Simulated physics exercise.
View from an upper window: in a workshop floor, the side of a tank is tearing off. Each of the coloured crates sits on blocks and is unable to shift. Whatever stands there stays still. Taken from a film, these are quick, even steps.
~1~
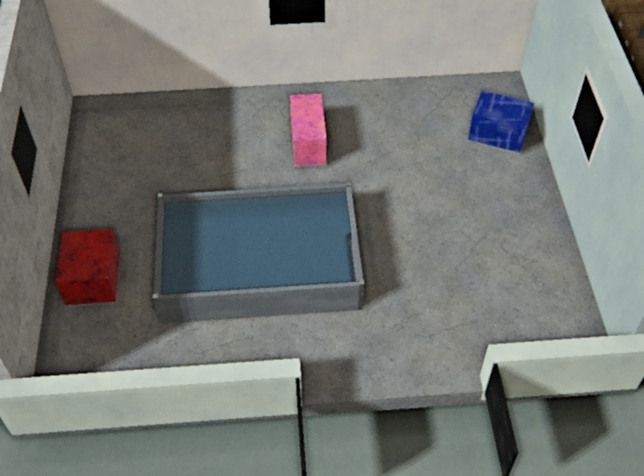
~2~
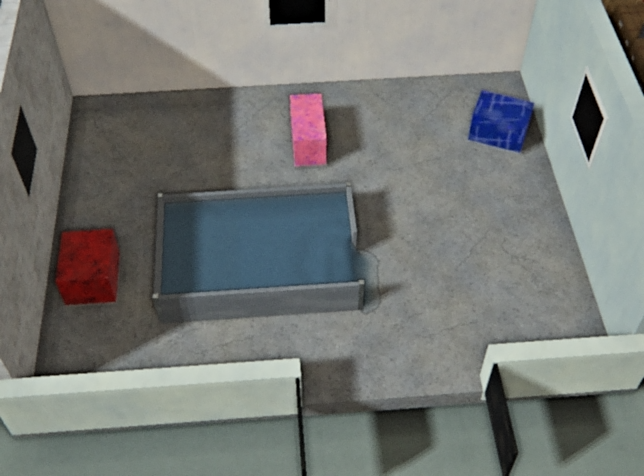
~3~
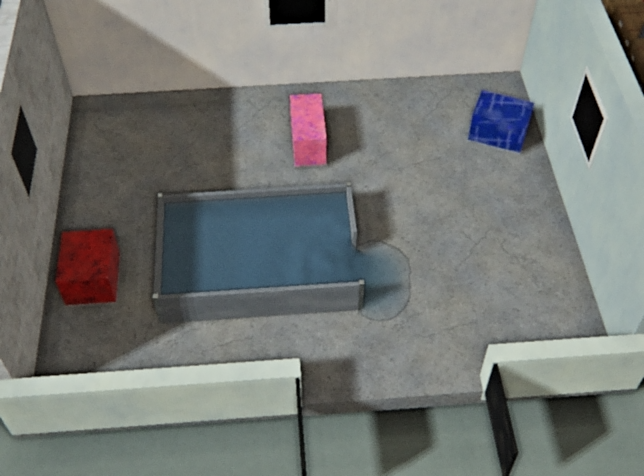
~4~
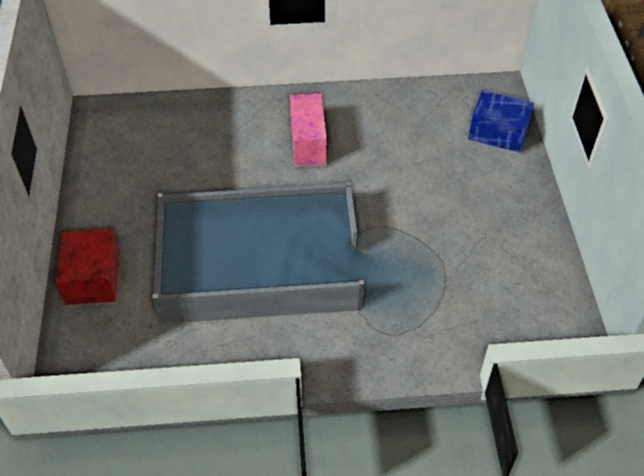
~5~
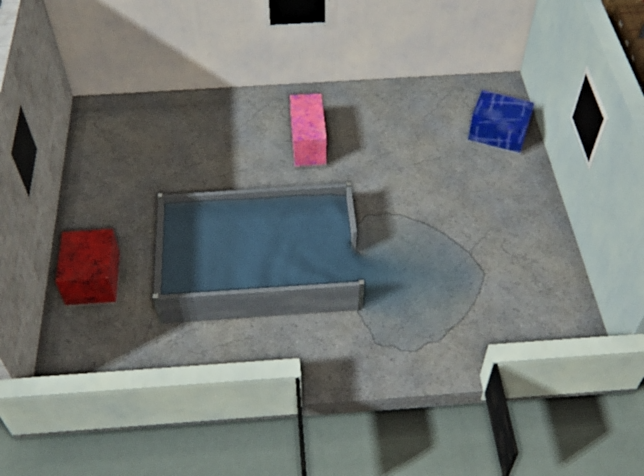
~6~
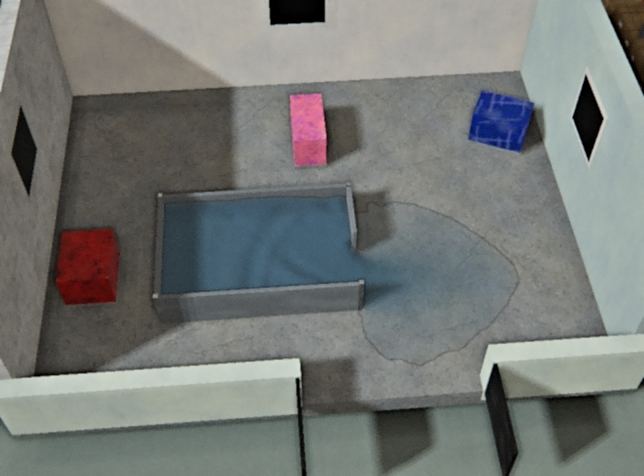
A grey-walled tank of still blue water sits on the concrete floor of a workshop, seen from high above. A red crate stands to its left, a pink one behind it and a blue one toward the far right corner. The tank's right side opens and water pours through the gap, spreading rightward across the floor in a widening, thin puddle, while the crates stay still.
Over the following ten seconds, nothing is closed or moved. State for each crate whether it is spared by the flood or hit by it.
Outcome: Red crate: Remains dry; pink crate: Becomes wet; blue crate: Becomes wet.
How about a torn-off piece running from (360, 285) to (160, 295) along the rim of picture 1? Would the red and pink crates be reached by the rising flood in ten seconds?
The red crate is wetted; the pink crate is spared.
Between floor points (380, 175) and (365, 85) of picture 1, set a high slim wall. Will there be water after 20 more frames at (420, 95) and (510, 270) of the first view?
In order, I'd call them bare and inundated.
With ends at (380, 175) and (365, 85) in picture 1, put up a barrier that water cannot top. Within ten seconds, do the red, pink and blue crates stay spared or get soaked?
Red is left untouched; pink is left untouched; blue is flooded.
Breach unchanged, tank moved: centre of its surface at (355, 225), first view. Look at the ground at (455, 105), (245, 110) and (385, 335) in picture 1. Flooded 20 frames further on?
Results in order - left untouched, left untouched, swamped.
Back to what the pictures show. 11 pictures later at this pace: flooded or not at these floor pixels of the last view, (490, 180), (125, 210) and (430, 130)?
First inundated, second spared, third spared.
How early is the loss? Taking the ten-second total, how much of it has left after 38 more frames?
By then, close to 55 % of it.
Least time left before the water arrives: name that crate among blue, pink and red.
The blue one comes first.
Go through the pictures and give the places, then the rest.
In the first frame, still water in the water tank at (257, 242).
In the second frame, the front is at (361, 254), out from the gap at (355, 275).
In the third frame, water pours out at (355, 276) and has run to (400, 258).
In the fourth frame, water pours out at (355, 276) and has run to (435, 263).
In the fifth frame, water pours out at (355, 276) and has run to (476, 271).
In the sixth frame, the front is at (511, 275), out from the gap at (355, 275).
A moment on, water covers 25 % of the floor; the red crate not reached, the pink crate not reached, the blue crate not reached.
Next, water covers 25 % of the floor; the red crate not reached, the pink crate not reached, the blue crate water round its plinth.
Then, water covers 30 % of the floor; the red crate not reached, the pink crate not reached, the blue crate water round its plinth.
Later, water covers 50 % of the floor; the red crate not reached, the pink crate water round its plinth, the blue crate water round its plinth.
In the end, water covers 75 % of the floor; the red crate stayed above the water, the pink crate was topped, the blue crate was topped.
